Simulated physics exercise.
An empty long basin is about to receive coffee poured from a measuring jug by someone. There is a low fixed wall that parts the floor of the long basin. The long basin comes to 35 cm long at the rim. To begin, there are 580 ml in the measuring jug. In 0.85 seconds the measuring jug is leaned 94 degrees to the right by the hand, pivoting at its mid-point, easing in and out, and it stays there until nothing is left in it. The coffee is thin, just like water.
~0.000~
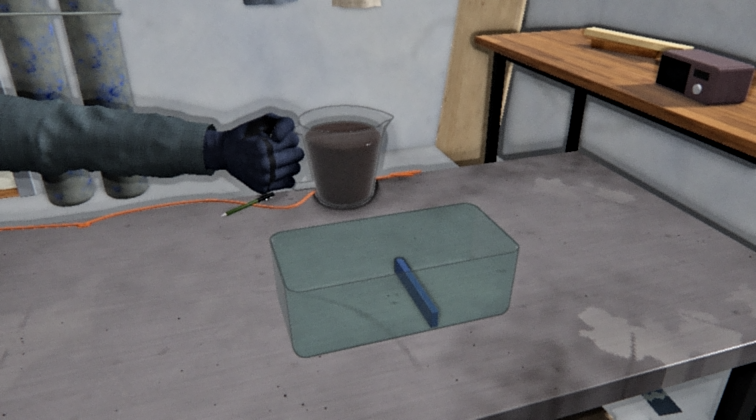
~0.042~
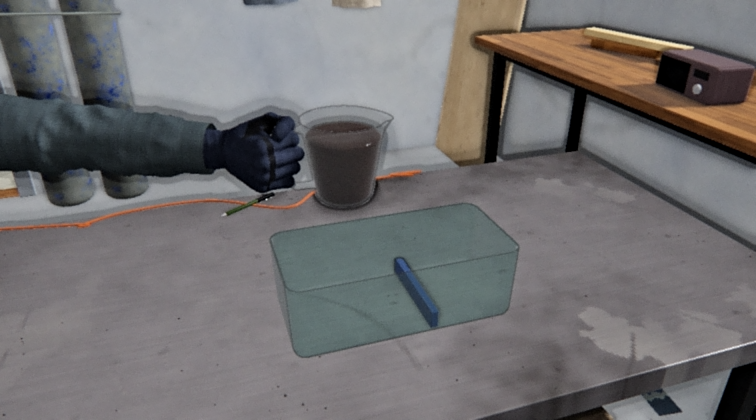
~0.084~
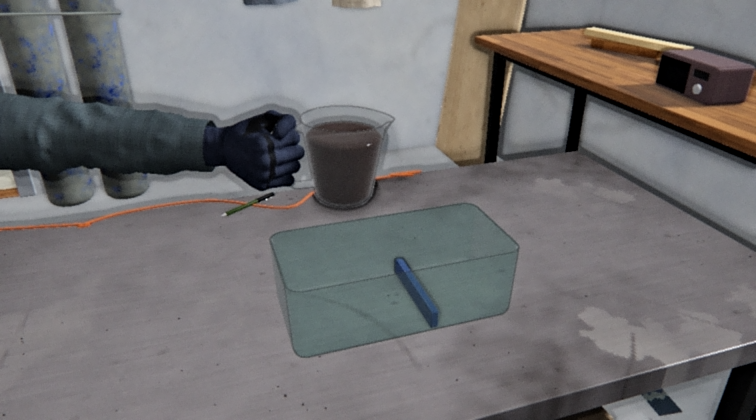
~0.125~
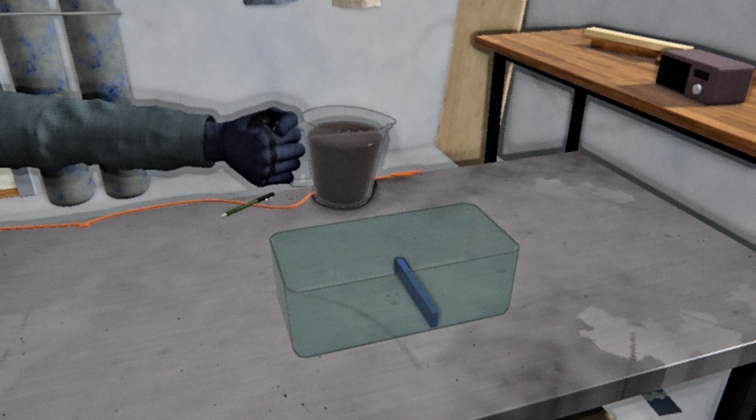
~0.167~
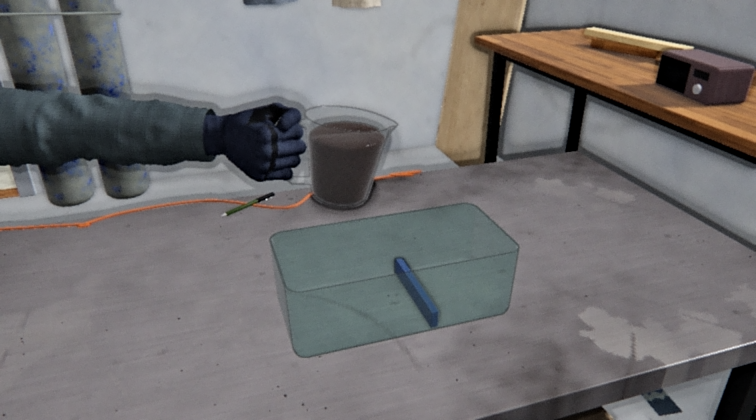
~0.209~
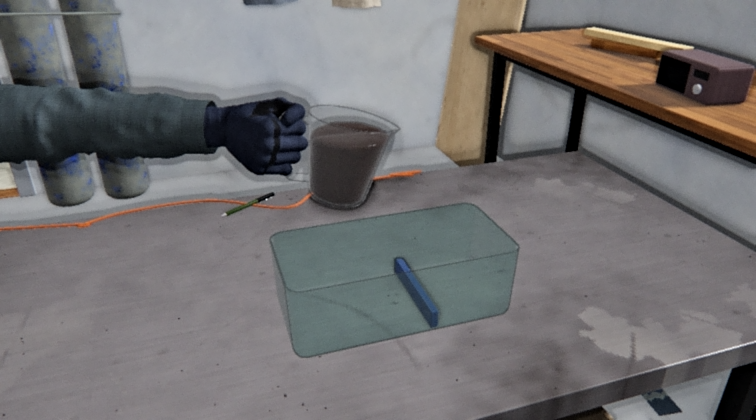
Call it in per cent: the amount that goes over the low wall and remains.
I would put it at about 87 per cent.
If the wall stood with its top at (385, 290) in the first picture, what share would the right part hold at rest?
Then it comes to around 95 per cent.
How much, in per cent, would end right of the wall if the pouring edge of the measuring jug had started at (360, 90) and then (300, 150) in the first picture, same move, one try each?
Roughly 50 per cent the first time and 15 per cent the second.
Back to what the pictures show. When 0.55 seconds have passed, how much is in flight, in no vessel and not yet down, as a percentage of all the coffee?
Near 20 per cent at that moment.
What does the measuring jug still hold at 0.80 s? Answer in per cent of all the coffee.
What remains is about 24 percent of it all.
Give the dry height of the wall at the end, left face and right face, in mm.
Left side: Around 28 mm. Right side: Around 4 mm.
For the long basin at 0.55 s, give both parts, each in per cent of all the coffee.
Left roughly 0 per cent, right roughly 4.
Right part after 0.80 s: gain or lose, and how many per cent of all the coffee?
Result: An increase, close to 36.
Then, 0.55 s in, the tilt is 68° and 76 per cent is still to pour, 0 is left of the wall and 4 right of it.
Then, 0.80 s in, the tilt is 93° and 25 per cent is still to pour, 3 is left of the wall and 51 right of it.
Then, 1.07 s in, the tilt is 94° and 3 per cent is still to pour, 9 is left of the wall and 83 right of it.
Then, 1.35 s in, the tilt is 94° and 0 per cent is still to pour, 10 is left of the wall and 88 right of it.
Finally, 12 per cent lies left of the wall, 87 right of it and 1 outside.
